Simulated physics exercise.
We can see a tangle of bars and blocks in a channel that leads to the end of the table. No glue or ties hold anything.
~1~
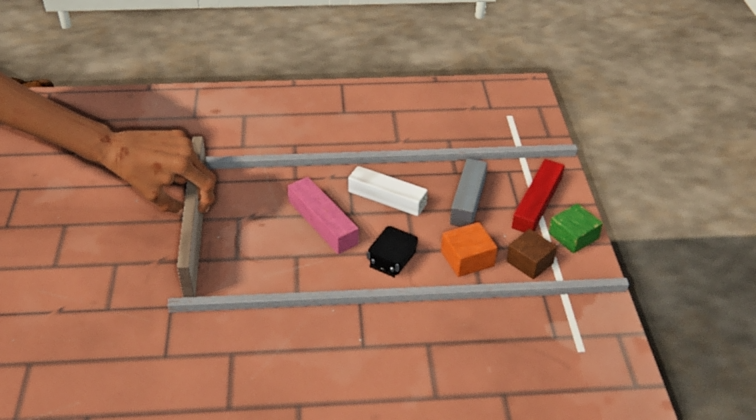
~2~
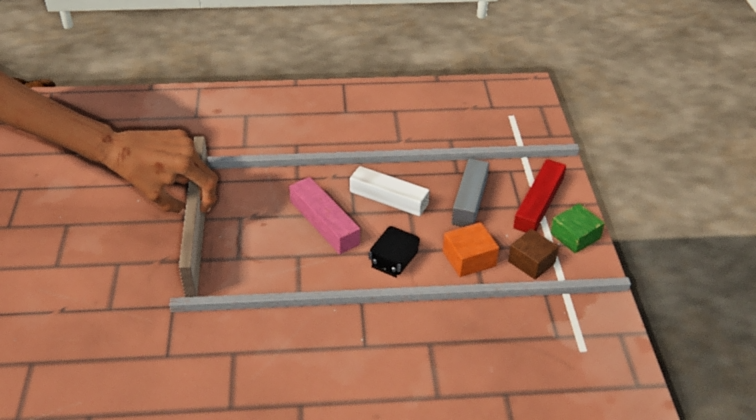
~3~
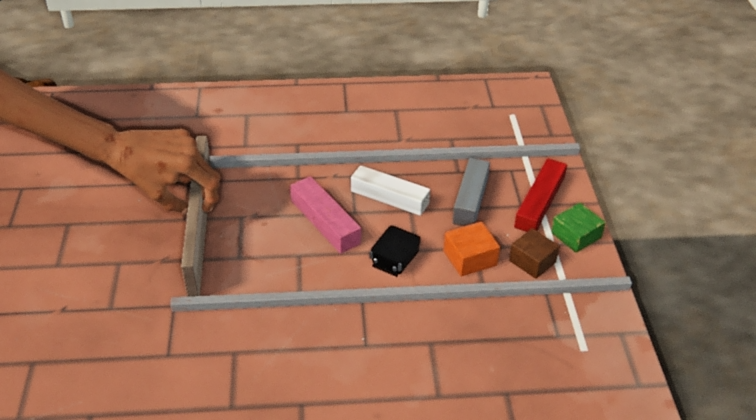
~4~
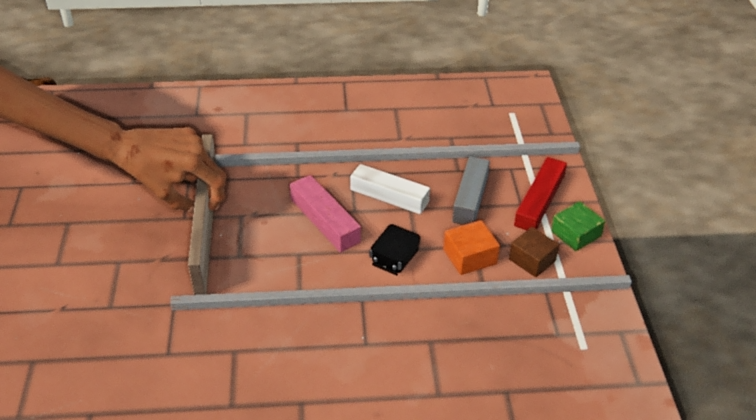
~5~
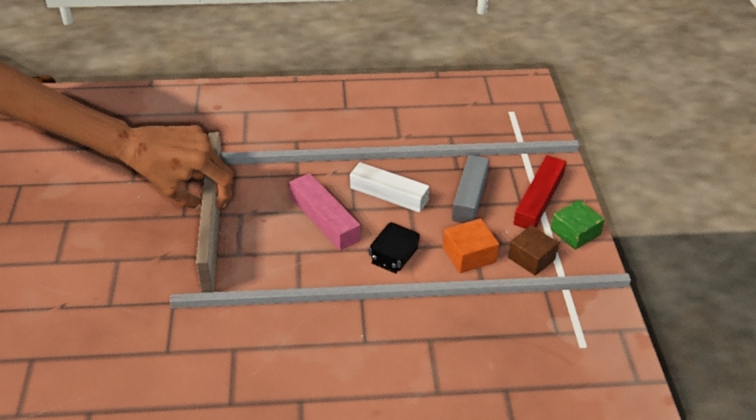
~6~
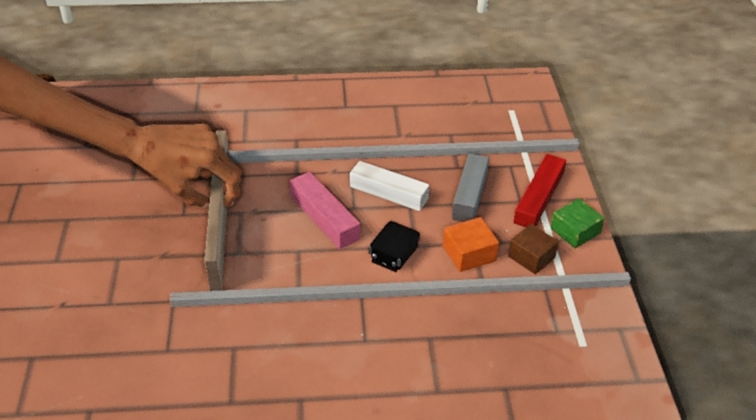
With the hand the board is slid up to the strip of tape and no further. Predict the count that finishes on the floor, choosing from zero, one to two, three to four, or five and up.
The count on the floor is three to four.
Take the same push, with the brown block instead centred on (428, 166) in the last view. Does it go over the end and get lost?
From that start it hangs on.
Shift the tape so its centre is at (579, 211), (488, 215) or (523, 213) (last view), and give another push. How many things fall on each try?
Result per try: 6; 0; 2.
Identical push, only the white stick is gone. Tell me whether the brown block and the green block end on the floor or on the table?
The brown block falls; the green block comes down.
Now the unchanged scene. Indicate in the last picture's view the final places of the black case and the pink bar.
The black case at (580, 258), the pink bar at (555, 202).
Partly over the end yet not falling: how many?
I'd put it at 2.
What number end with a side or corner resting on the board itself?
That makes 2.
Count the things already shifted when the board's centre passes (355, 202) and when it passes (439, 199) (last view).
That makes 3 at the first spot and 6 at the second.
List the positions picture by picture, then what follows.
Green block (575, 228); red stick (539, 196); brown block (532, 254); board (194, 214); tape (541, 218), in the first frame.
Red stick (540, 196); pink bar (324, 215), in the second frame.
Brown block (534, 253); grey stick (472, 192), in the third frame.
Green block (578, 226); board (204, 212), in the fourth frame.
Red stick (541, 192); white stick (389, 187), in the fifth frame.
Green block (577, 223); red stick (541, 190); brown block (533, 249); board (219, 208); tape (542, 212), in the sixth frame.
A little later, none off yet; green block at rest near (577, 223); red stick at rest near (541, 190); brown block at rest near (533, 249).
Next, none off yet; green block shifted about its own width near (602, 219); red stick shifted a little near (572, 195); brown block shifted well along near (612, 251).
When it is over, the number that fall off is three or four; down, brown block, red stick and green block.
